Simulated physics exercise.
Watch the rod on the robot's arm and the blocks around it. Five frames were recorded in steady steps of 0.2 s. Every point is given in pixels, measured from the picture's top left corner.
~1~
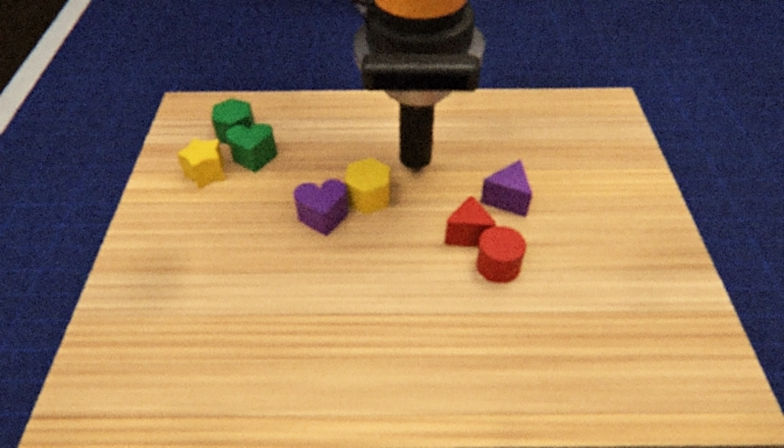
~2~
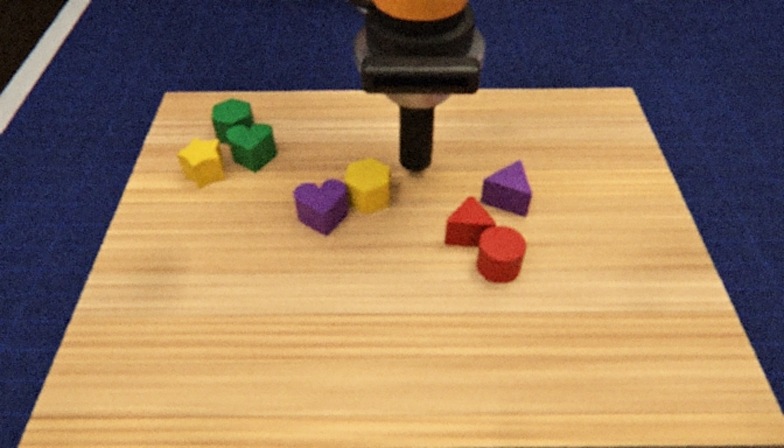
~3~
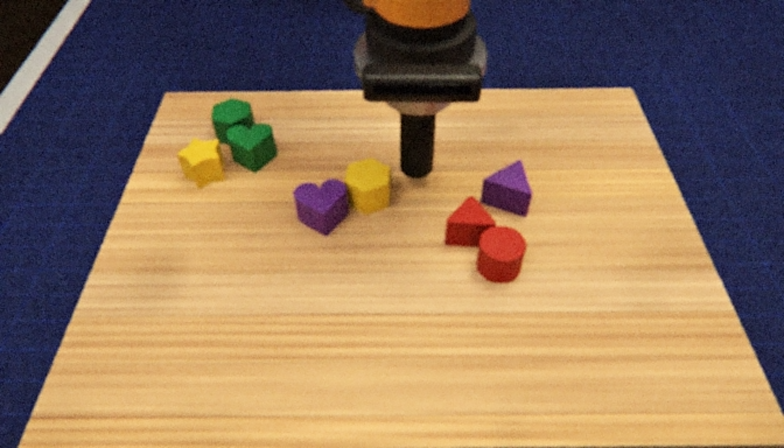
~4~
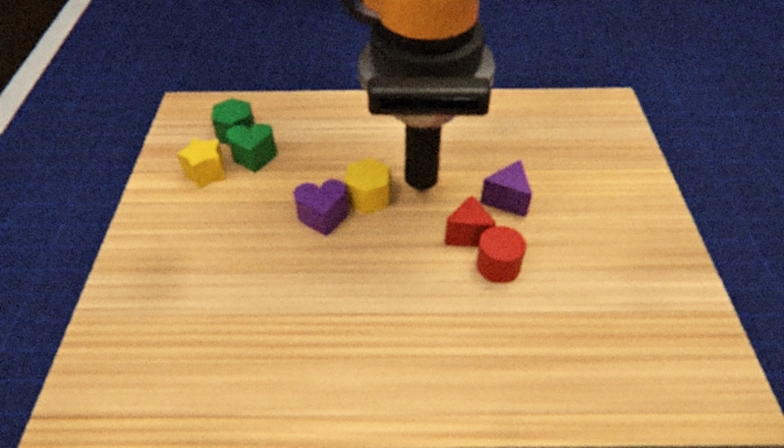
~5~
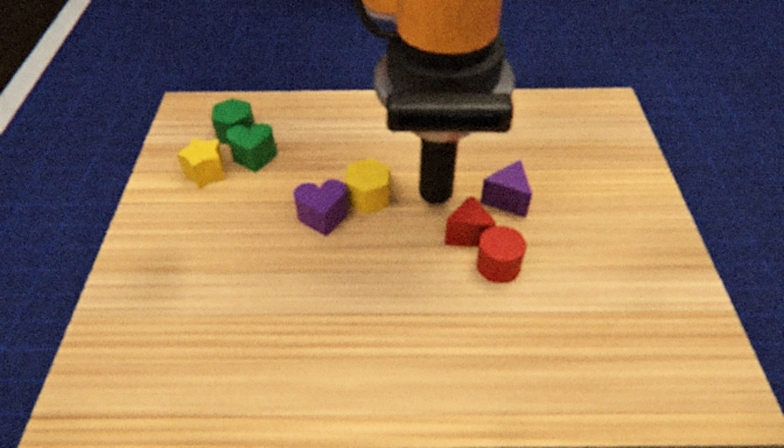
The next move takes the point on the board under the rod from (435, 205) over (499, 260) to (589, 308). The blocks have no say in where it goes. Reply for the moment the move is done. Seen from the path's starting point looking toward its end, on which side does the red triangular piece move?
Sideways, to the left.
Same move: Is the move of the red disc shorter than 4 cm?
No, that is not what happens.
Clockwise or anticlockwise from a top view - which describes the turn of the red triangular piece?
It twists against the clock when seen from above.
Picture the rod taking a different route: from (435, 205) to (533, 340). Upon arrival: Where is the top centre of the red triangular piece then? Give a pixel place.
The answer is (514, 230).
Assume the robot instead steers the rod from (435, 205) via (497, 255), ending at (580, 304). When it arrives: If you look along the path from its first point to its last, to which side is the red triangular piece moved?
The shift is to the left of that direction.
What follows on the original path. One third of the way, rod at (478, 228); red triangular piece at (510, 234), turned 15° anticlockwise; red disc at (523, 263).
Two thirds of the way, rod at (530, 264); red triangular piece at (570, 264); red disc at (551, 297).
At the end, rod at (595, 296); red triangular piece at (638, 286), turned 45° anticlockwise; red disc at (559, 307); purple triangular piece still.
